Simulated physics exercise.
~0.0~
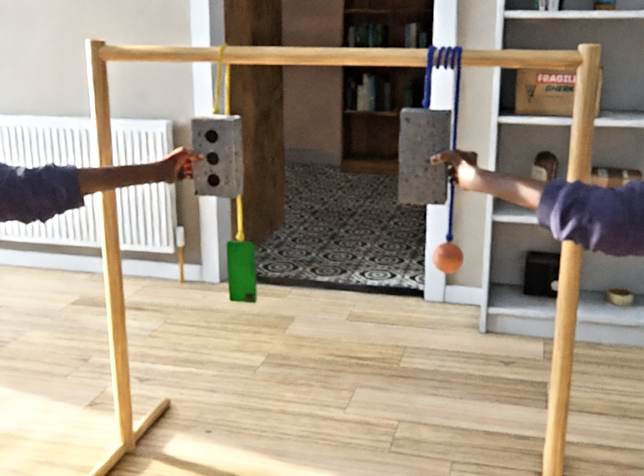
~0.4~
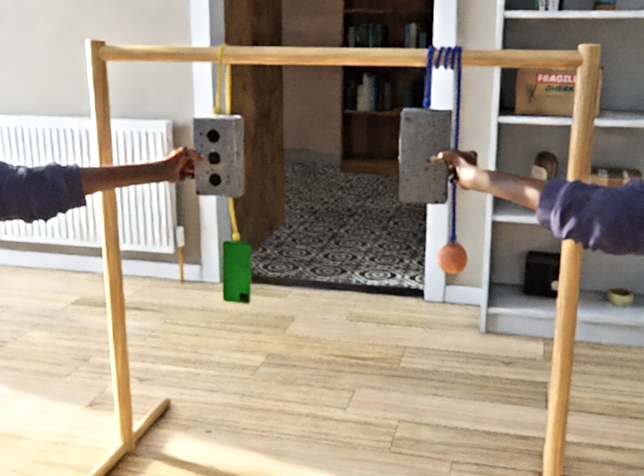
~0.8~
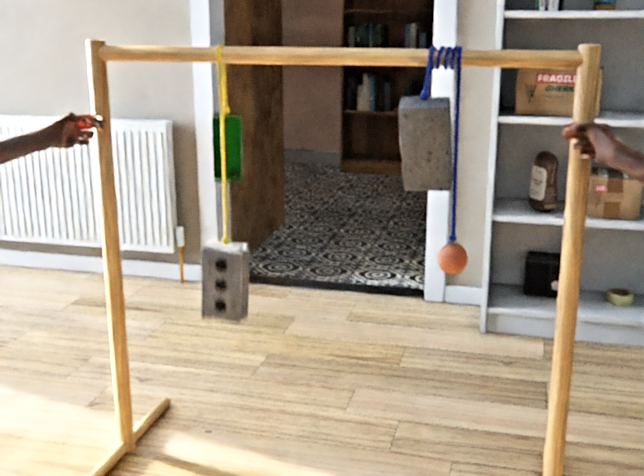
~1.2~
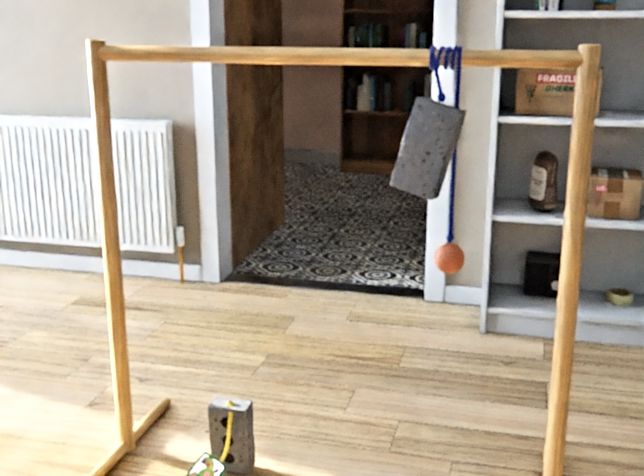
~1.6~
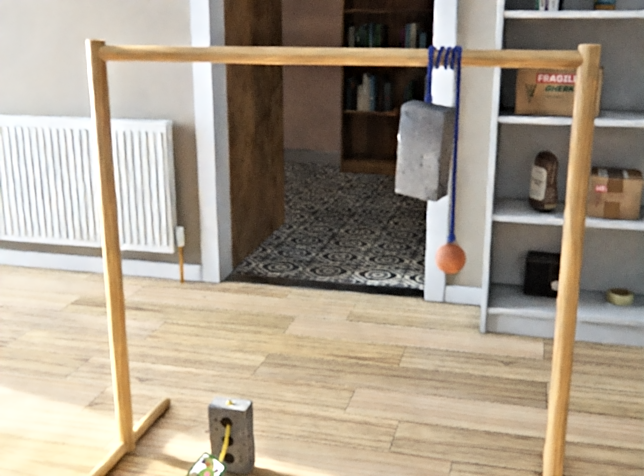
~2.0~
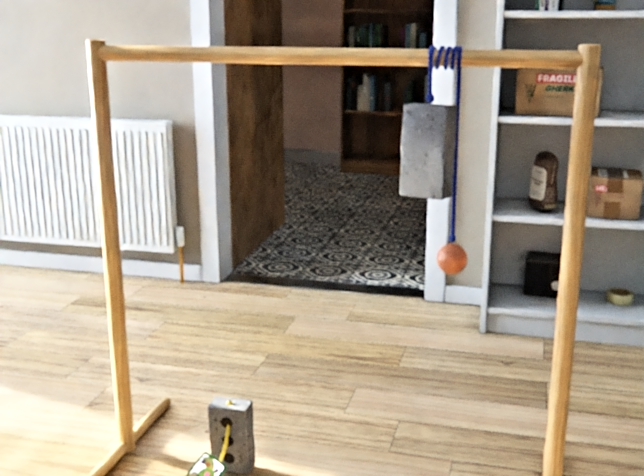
The left grey block dropped to the floor once two hands let go, pulling its yellow cord and green phone over the wooden rail, while the right block swayed slightly and stayed hanging from its wrapped blue cord with an orange ball below.
